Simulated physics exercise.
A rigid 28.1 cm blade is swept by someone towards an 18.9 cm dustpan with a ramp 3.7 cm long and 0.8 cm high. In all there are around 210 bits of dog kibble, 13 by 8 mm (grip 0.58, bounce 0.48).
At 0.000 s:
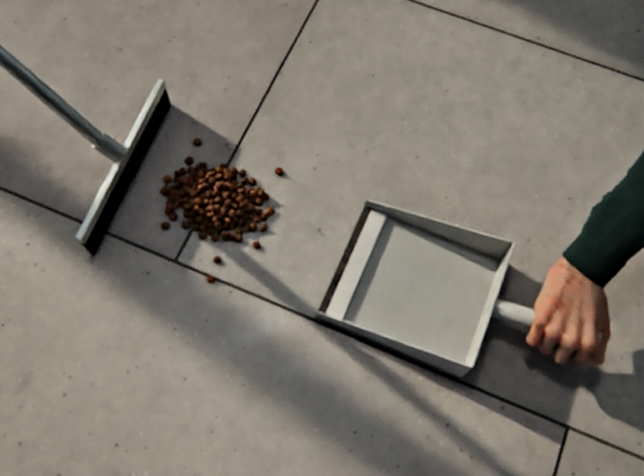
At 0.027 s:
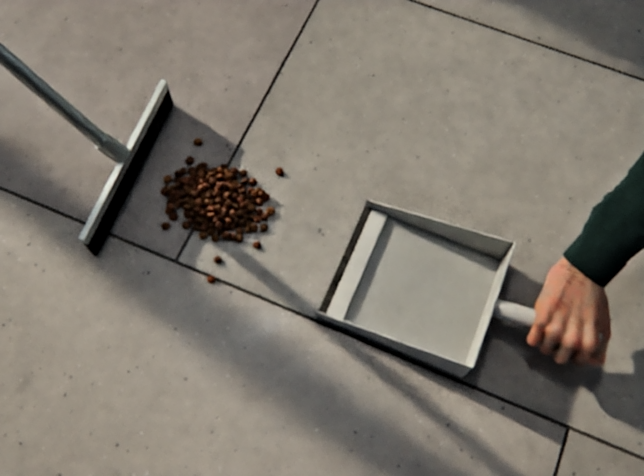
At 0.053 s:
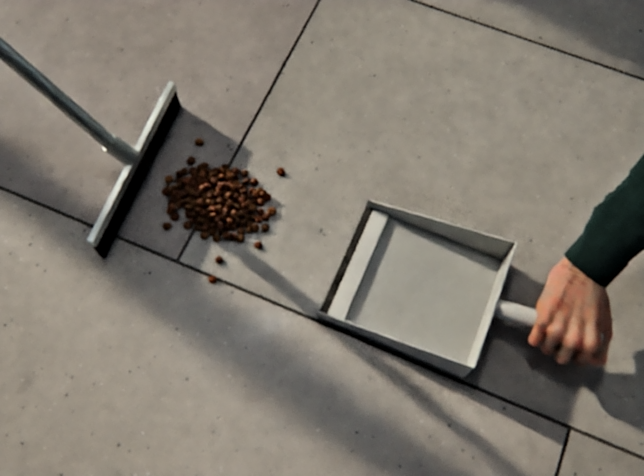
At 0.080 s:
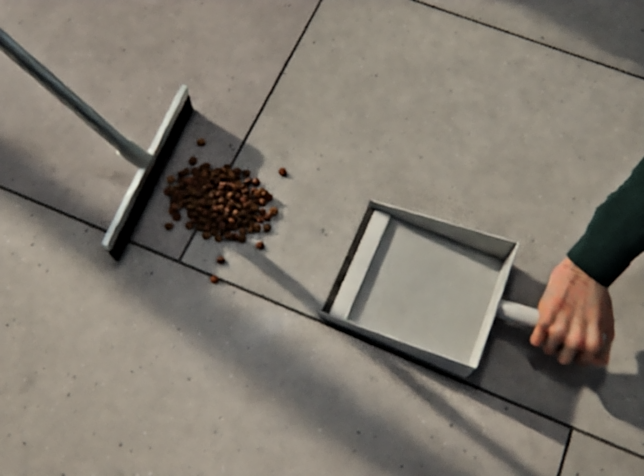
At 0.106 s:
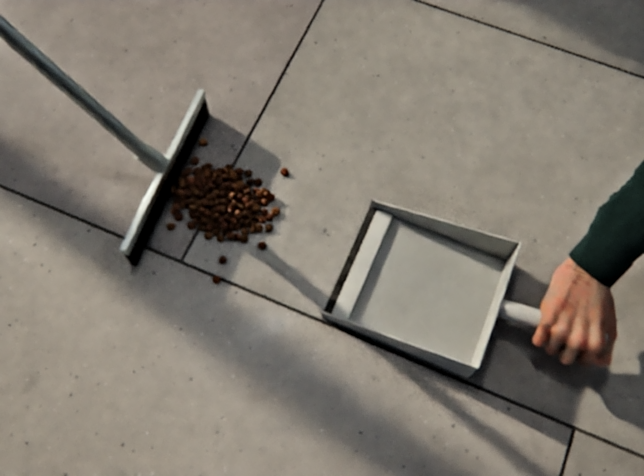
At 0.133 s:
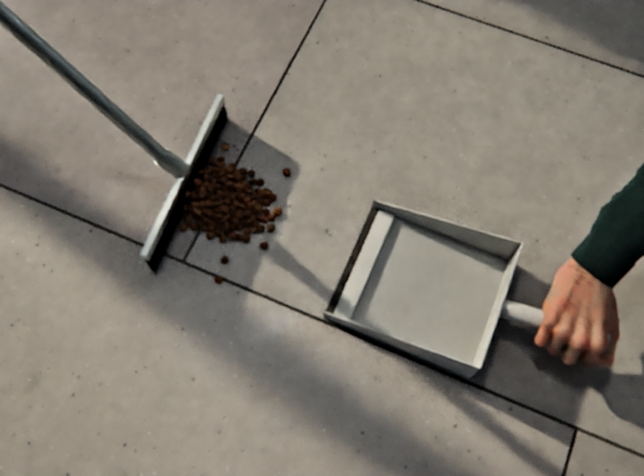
A broom-like blade slides right into a pile of brown kibble while a hand holds a dustpan.
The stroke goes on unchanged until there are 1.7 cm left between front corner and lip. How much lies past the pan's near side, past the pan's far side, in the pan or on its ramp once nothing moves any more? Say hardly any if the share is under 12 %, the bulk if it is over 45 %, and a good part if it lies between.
As I see it, near side: A small amount. Far side: A fair amount. Pan: A large amount.
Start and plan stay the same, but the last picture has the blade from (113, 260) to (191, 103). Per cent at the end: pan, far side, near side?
Pan: 30, far side: 5, near side: 15.
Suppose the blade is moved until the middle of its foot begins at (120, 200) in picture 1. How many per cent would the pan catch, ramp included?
Estimate: ~ 50 %.
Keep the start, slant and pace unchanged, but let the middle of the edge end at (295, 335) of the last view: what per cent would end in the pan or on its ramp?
About 30 per cent.
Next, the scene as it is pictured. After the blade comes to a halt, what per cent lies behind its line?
Roughly 0 per cent of it.
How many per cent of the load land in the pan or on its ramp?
Roughly 50 per cent.
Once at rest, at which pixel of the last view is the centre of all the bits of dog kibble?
Once everything settles, the centre is around (371, 243).
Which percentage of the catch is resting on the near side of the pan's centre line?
I'd put it at around 40 per cent.
After 0.26 s, middle of the blade 14 cm from the lip; 0 % over the lip, far side 10 %, near side 0 %.
After 0.35 s, middle of the blade 5 cm from the lip; 0 % over the lip, far side 15 %, near side 5 %.
After 0.57 s, middle of the blade 3 cm from the lip; 50 % over the lip, far side 20 %, near side 5 %.
By 1.3 s all is still; near side 5 %, far side 20 %, pan 50 %, in front of the lip or behind the blade 25 %.
